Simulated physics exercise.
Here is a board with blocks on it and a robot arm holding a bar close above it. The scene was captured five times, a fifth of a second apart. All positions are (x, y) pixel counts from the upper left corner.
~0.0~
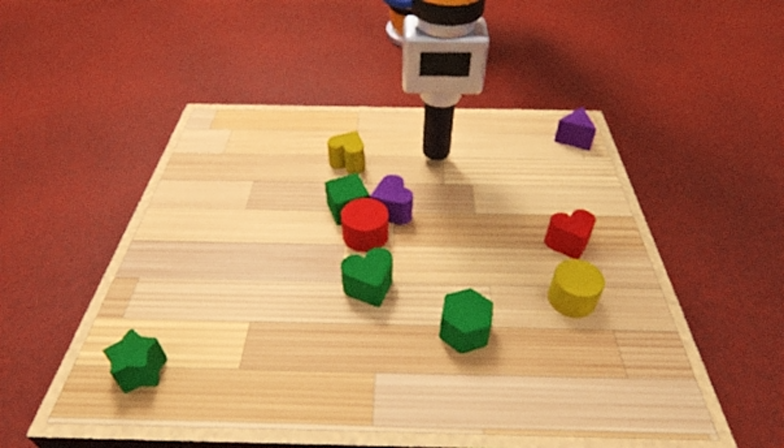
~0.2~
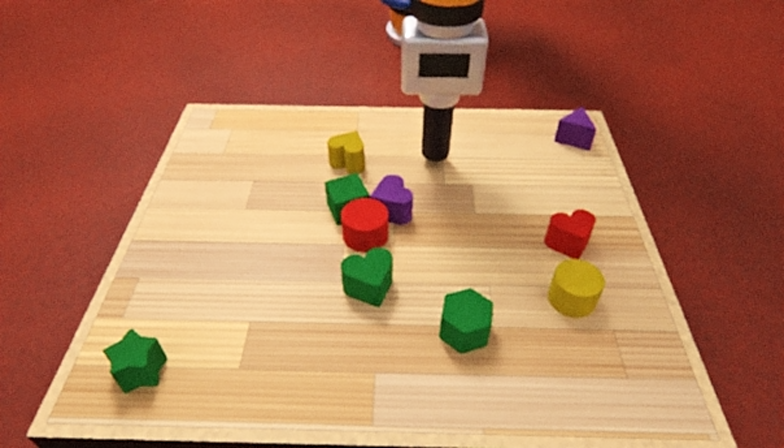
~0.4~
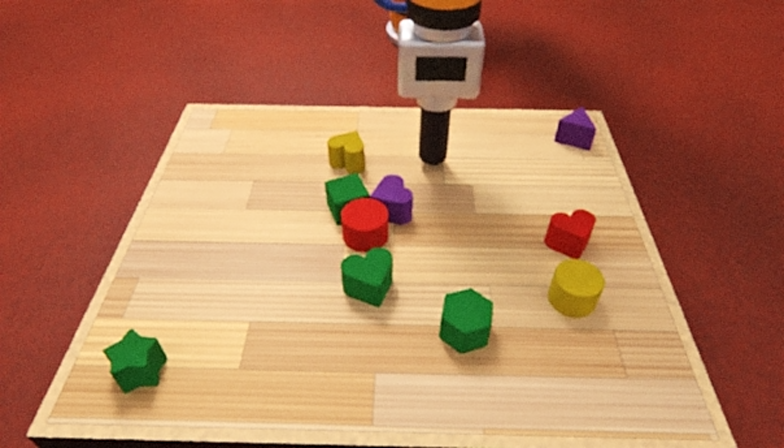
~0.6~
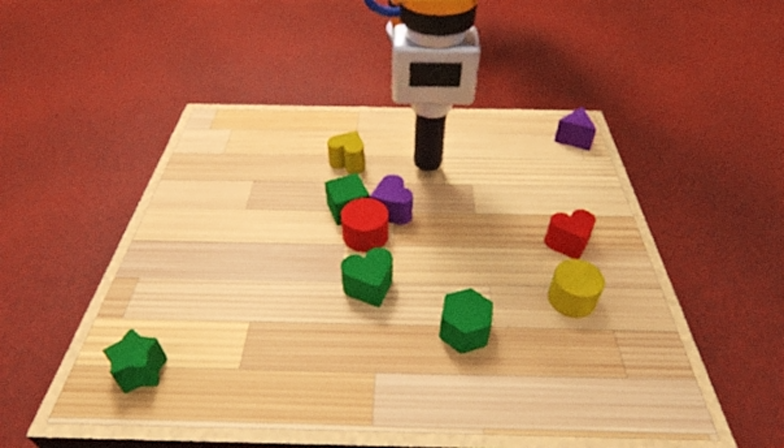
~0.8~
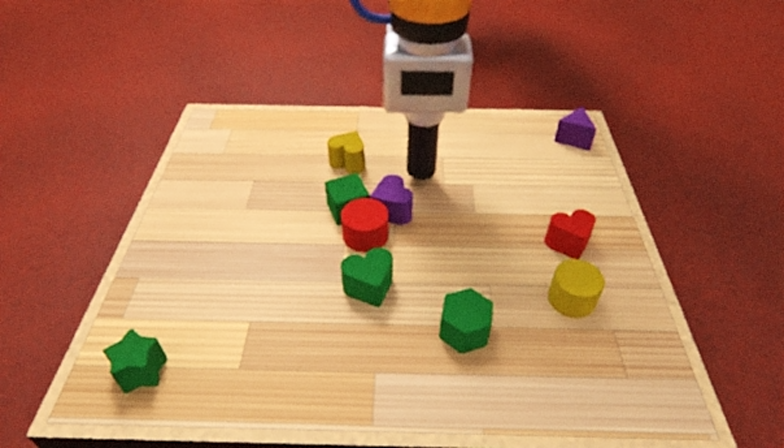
The robot arm's dark bar starts near the far edge of a wooden board, almost still at first. It then drifts a short way left and toward the viewer, drawing nearer the purple heart block, while the green, red, yellow and purple blocks all stay in place.
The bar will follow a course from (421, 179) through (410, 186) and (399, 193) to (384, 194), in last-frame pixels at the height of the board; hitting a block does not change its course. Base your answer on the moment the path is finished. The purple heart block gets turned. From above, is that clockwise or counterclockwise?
Top view: Counterclockwise.
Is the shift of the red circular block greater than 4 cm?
Answer: No.
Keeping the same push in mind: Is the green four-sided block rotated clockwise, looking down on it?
It seems so.
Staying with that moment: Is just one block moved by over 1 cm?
I'd say no.
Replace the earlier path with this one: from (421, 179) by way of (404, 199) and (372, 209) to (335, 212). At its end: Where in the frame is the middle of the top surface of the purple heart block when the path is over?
Answer: (328, 212).
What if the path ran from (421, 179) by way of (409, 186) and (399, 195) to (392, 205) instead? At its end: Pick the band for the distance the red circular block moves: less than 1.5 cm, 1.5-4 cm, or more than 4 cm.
It travels between 1.5 and 4 cm.
On the path given first. Halfway along, bar at (405, 182); purple heart block at (391, 191).
At the end, bar at (384, 186); green four-sided block at (342, 188), turned 20° clockwise; yellow heart block not moved; red circular block at (358, 226); purple heart block at (377, 196), turned 25° anticlockwise.
